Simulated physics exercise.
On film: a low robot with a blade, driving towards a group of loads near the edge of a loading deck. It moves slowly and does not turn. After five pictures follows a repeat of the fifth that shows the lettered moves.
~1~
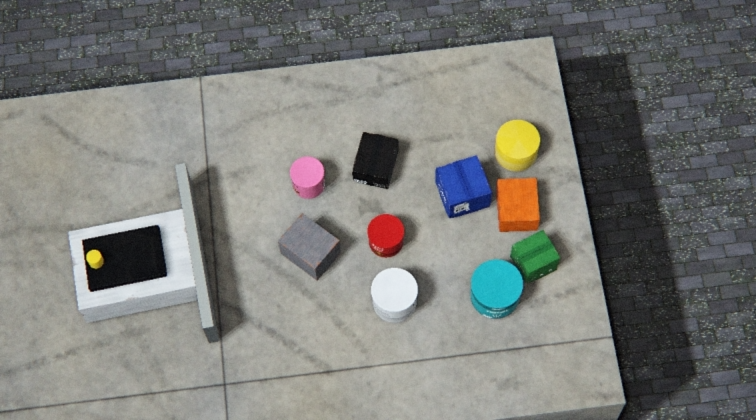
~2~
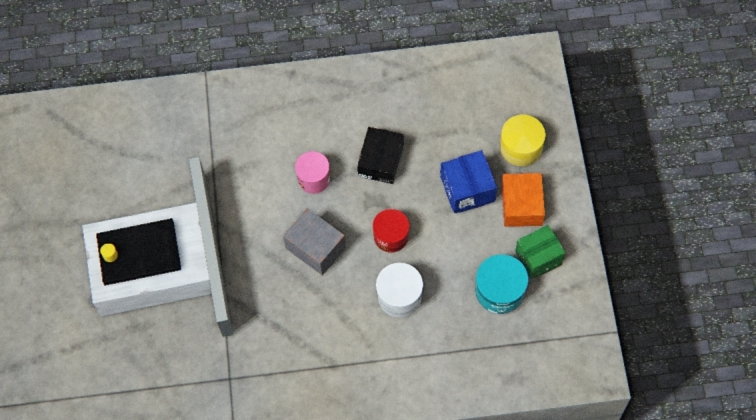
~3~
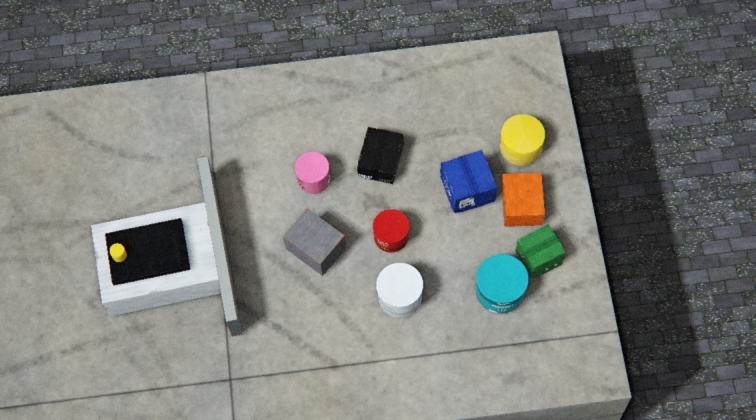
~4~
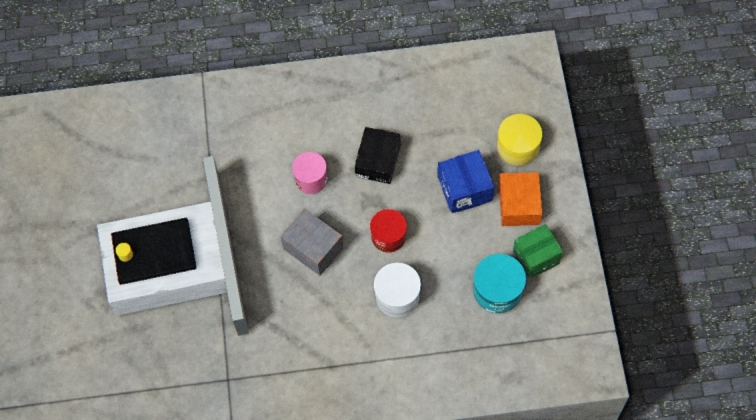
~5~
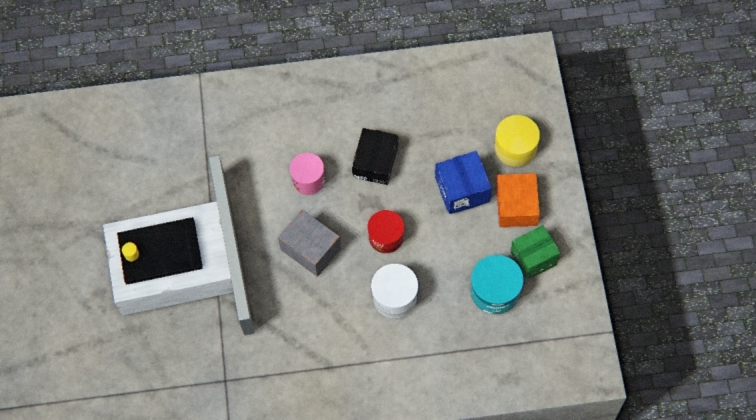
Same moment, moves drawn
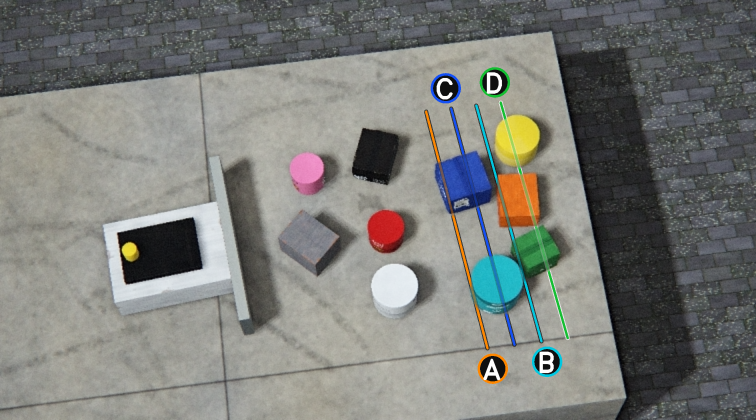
The video shows a low white robot with an upright grey blade creeping slowly to the right across a pale stone deck, while the colourful boxes and cylinders in front of it stay where they are.
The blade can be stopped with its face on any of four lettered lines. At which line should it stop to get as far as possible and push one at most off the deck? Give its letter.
It can go as far as B.
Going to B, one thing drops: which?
The orange crate.
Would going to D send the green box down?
Yes.
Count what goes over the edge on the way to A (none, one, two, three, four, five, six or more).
In all, none.
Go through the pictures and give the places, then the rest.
The first frame shows robot (130, 256); grey crate (309, 247); red pail (386, 236).
The second frame shows robot (145, 250); white pail (400, 291).
The third frame shows robot (154, 250); green box (540, 252).
The fourth frame shows robot (159, 249); orange crate (520, 200).
The fifth frame shows robot (165, 249); black box (375, 156); blue parcel (463, 183); grey crate (310, 243).
On the marked copy, A at (456, 225); B at (508, 219); C at (482, 222); D at (533, 216).
Following B. Soon after the start, robot (266, 236); pink pail (339, 169); grey crate (358, 246).
Later, robot (367, 224); green box (543, 251); orange crate (524, 199).
In the end, robot (443, 214); orange crate over the edge; green box (587, 247); one fallen.
As for the rest, A is within the limit but short; C is within the limit but short; D drops three.
